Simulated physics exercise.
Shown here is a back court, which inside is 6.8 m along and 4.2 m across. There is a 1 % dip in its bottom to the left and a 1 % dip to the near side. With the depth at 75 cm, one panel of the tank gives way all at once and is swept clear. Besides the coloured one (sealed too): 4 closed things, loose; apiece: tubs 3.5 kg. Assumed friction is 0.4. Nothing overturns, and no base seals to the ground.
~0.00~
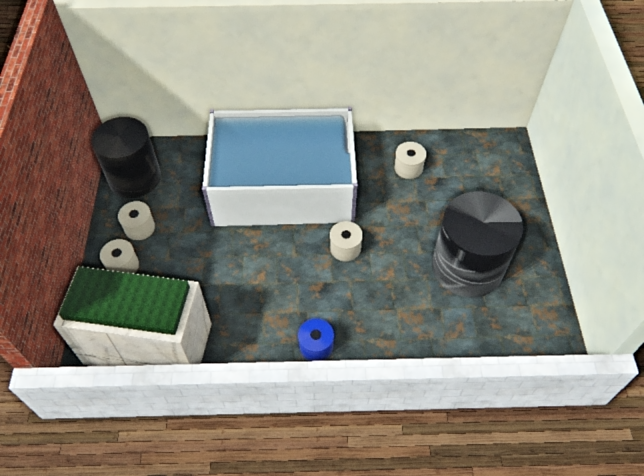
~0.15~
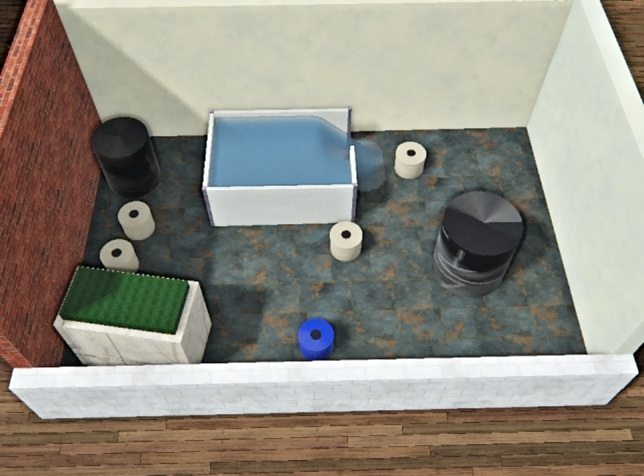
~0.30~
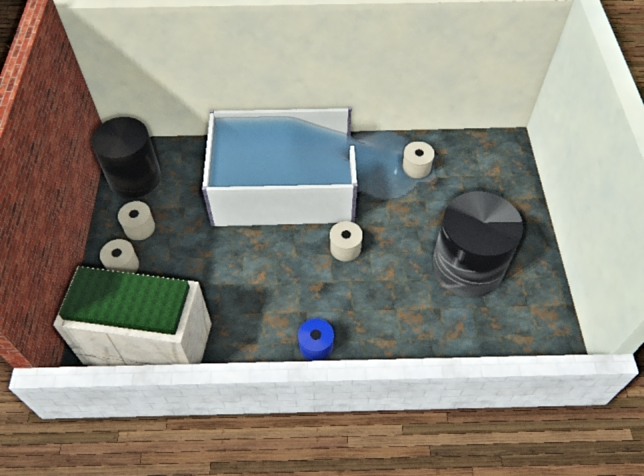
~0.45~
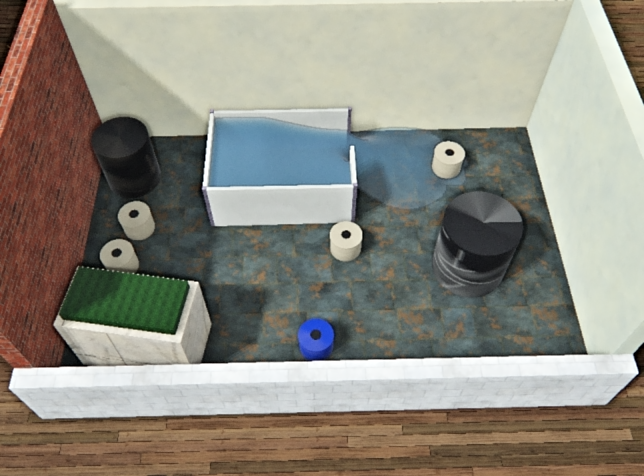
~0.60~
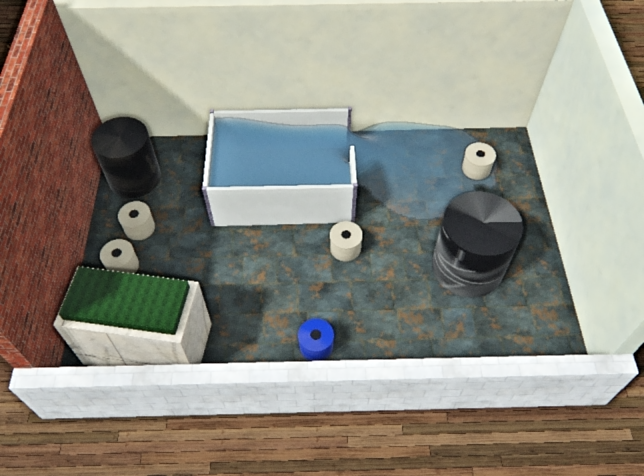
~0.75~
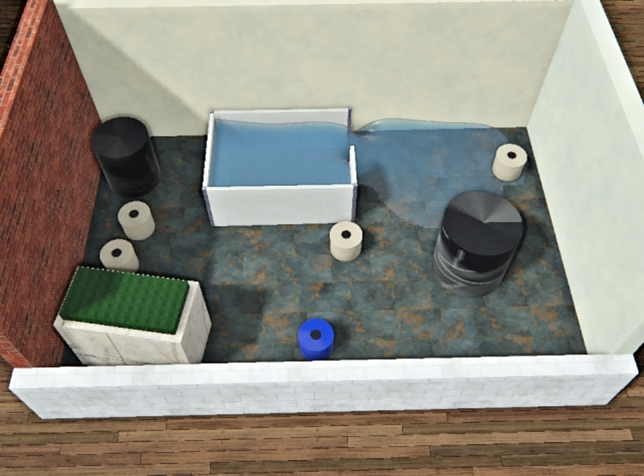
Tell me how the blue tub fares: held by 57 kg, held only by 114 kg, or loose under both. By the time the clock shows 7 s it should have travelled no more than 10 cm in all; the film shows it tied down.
Keeping it put takes just the lighter mass.
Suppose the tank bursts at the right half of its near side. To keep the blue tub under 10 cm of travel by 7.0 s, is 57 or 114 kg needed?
So only the heavier pick.
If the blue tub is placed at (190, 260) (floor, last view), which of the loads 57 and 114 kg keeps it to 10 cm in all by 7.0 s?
Lab note - result: Lighter mass suffices.
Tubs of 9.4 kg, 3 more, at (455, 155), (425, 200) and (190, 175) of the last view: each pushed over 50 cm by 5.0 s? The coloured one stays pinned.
First one went beyond, second went beyond, third stayed within.
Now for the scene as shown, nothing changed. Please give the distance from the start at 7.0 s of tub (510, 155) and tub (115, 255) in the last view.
The first has moved 450 cm and the second 50 cm from the start.
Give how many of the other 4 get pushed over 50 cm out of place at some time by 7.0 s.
It adds up to 3.
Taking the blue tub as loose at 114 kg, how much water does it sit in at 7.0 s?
Something like 8 centimetres.
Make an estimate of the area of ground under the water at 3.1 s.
I'd put it close to 13 m2.
After 1.4 s the blue tub would be 0 cm from its start with 57 kg and 0 cm from its start with 114 kg; 0 cm of water round it then.
After 3.1 s the blue tub would be 0 cm from its start with 57 kg and 0 cm from its start with 114 kg; 0 cm of water round it then.
After 4.9 s the blue tub would be 0 cm from its start with 57 kg and 0 cm from its start with 114 kg; 9 cm of water round it then.
After 7.0 s the blue tub would be 0 cm from its start with 57 kg and 0 cm from its start with 114 kg; 8 cm of water round it then.
